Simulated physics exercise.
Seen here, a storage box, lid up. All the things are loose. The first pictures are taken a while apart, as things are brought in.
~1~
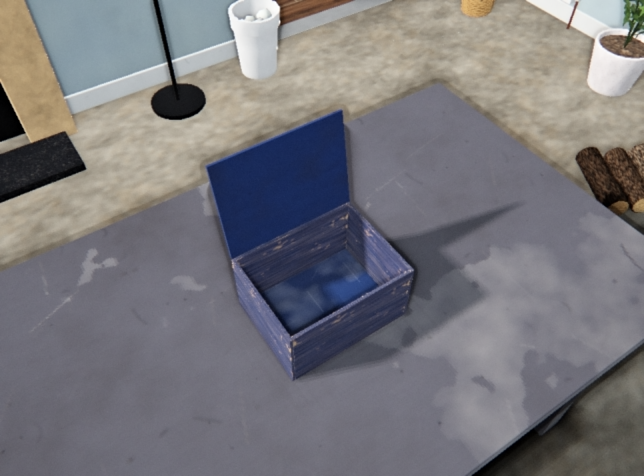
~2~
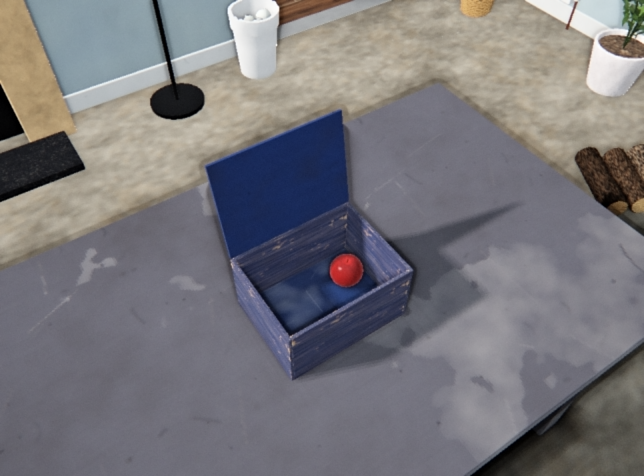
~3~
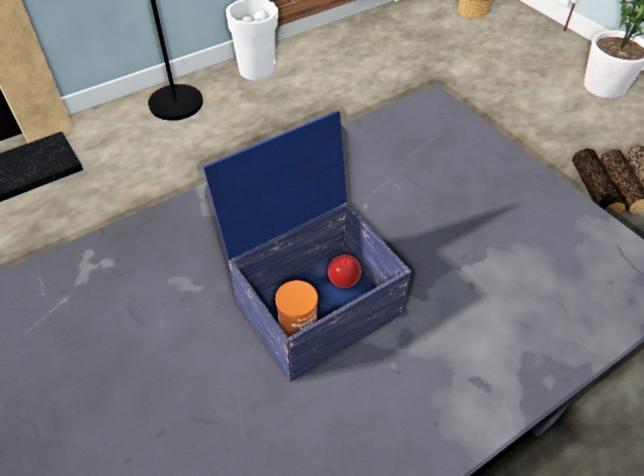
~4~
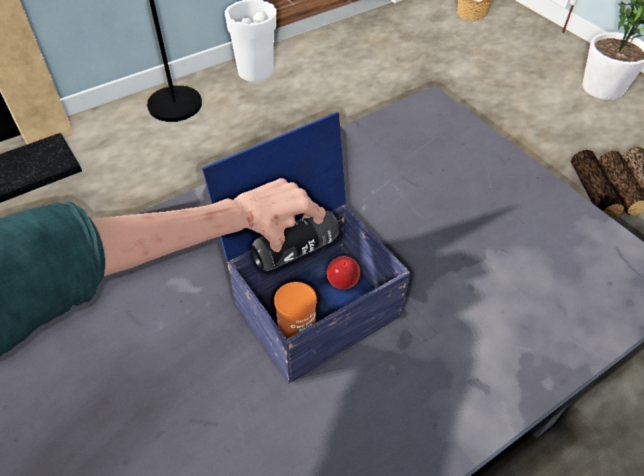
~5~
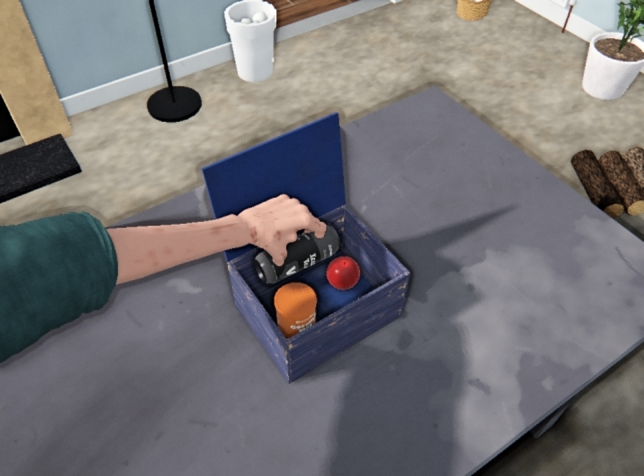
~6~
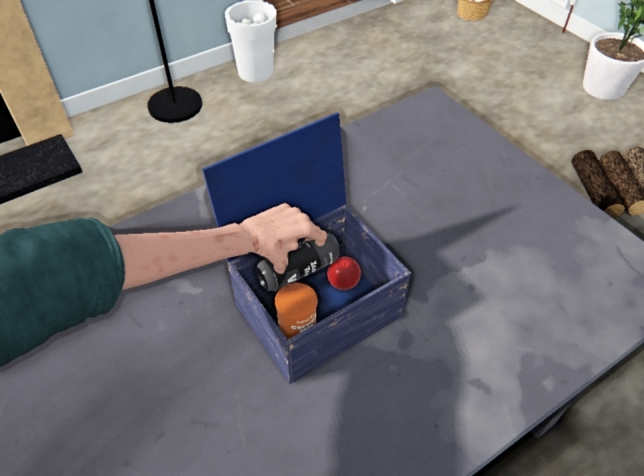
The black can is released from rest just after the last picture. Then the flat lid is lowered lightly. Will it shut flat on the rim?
As it turns out, it closes.
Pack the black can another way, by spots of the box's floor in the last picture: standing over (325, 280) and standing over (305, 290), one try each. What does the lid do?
First, it closes; second, it stays ajar.
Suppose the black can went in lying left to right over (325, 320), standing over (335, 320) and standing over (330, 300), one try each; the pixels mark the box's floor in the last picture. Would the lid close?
In the first case it is held up; in the second case it will not close; in the third case it will not close.
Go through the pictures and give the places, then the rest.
The last thing is not in view yet, in the first picture.
The last thing is not in view yet; red apple (347, 270), in the second picture.
The last thing is not in view yet; red apple (345, 271), in the third picture.
On its way; black can (296, 240); red apple (344, 273), in the fourth picture.
On its way; black can (298, 254); red apple (344, 273), in the fifth picture.
Put in, still held; black can (299, 261); red apple (344, 273), in the sixth picture.
Then, 0.30 s later than the last frame, black can moved well along near (292, 286).
Then, 1.30 s later than the last frame, lid 78° above the rim; black can moved well along near (285, 298); red apple moved a little.
Then, 1.80 s later than the last frame, lid 46° above the rim; black can moved well along near (285, 298); red apple moved about its own width.
Then, 2.20 s later than the last frame, lid 15° above the rim; black can moved well along near (285, 297); red apple moved about its own width.
When it is over, lid shut; moved from the start, red apple and black can; orange tin as before. End places, in pixels of the last picture, black can near (284, 296).
